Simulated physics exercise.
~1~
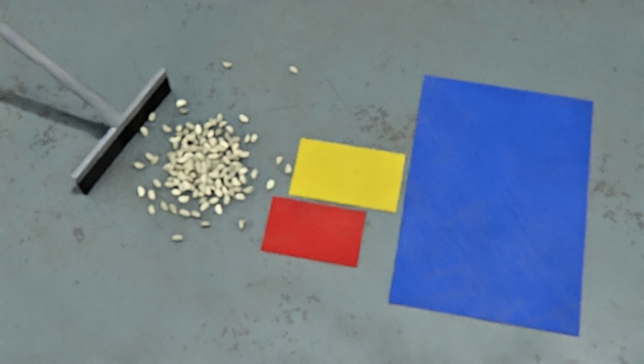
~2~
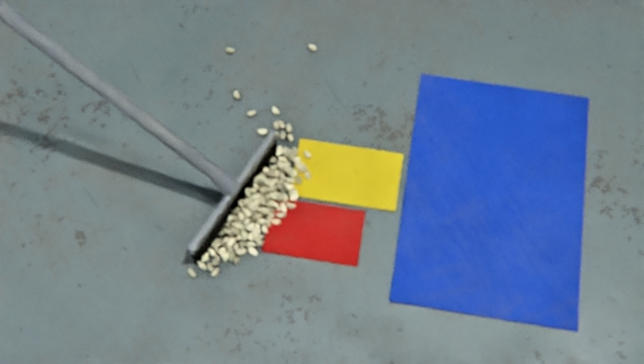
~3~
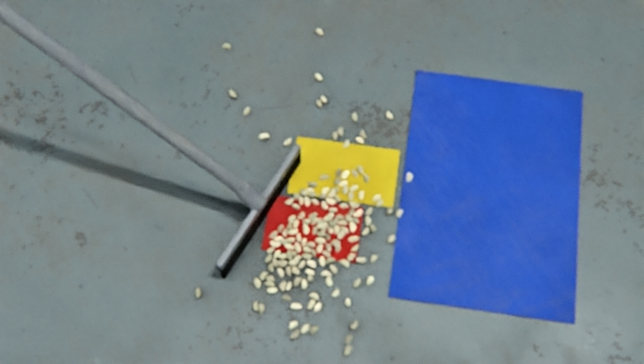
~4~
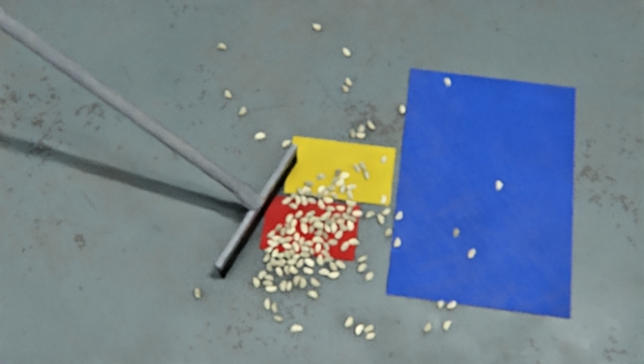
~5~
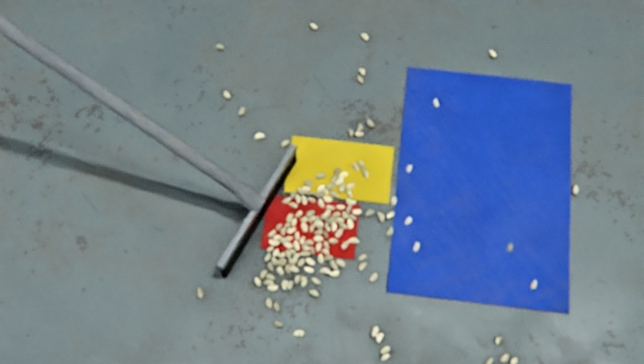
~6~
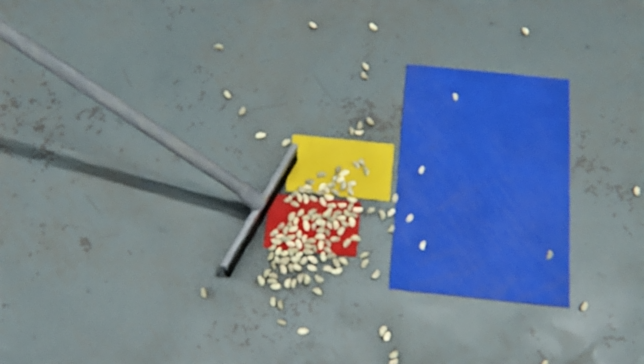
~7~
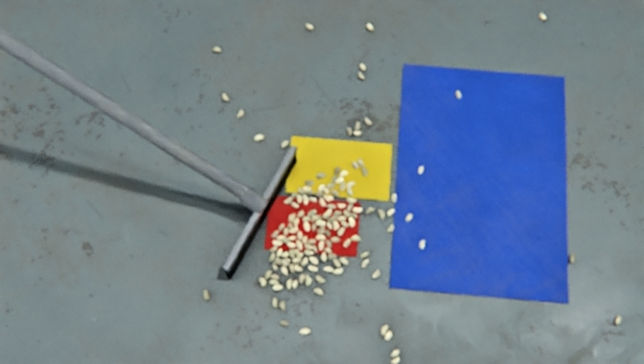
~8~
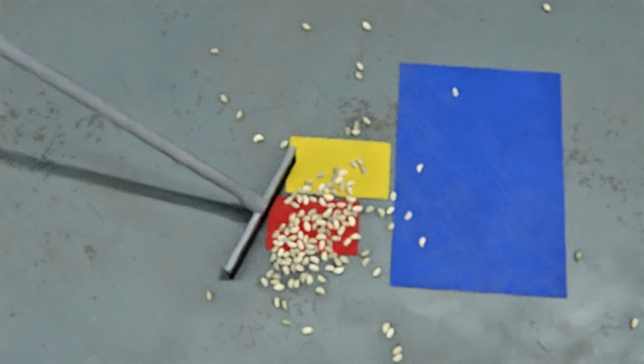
A worn grey floor is seen from above at a slant, with the view drifting slightly. A long-handled squeegee stands at the left beside a loose heap of pale beans, with a small yellow sheet above a red one near the middle and a large blue sheet at the right. The squeegee pushes the heap right and slightly down onto the smaller sheets, then stops at their left edge. Beans spill ahead, a few sliding across the blue sheet and beyond. At the end, many lie on the red sheet and bare floor, fewer on the yellow, and only a few on the blue.
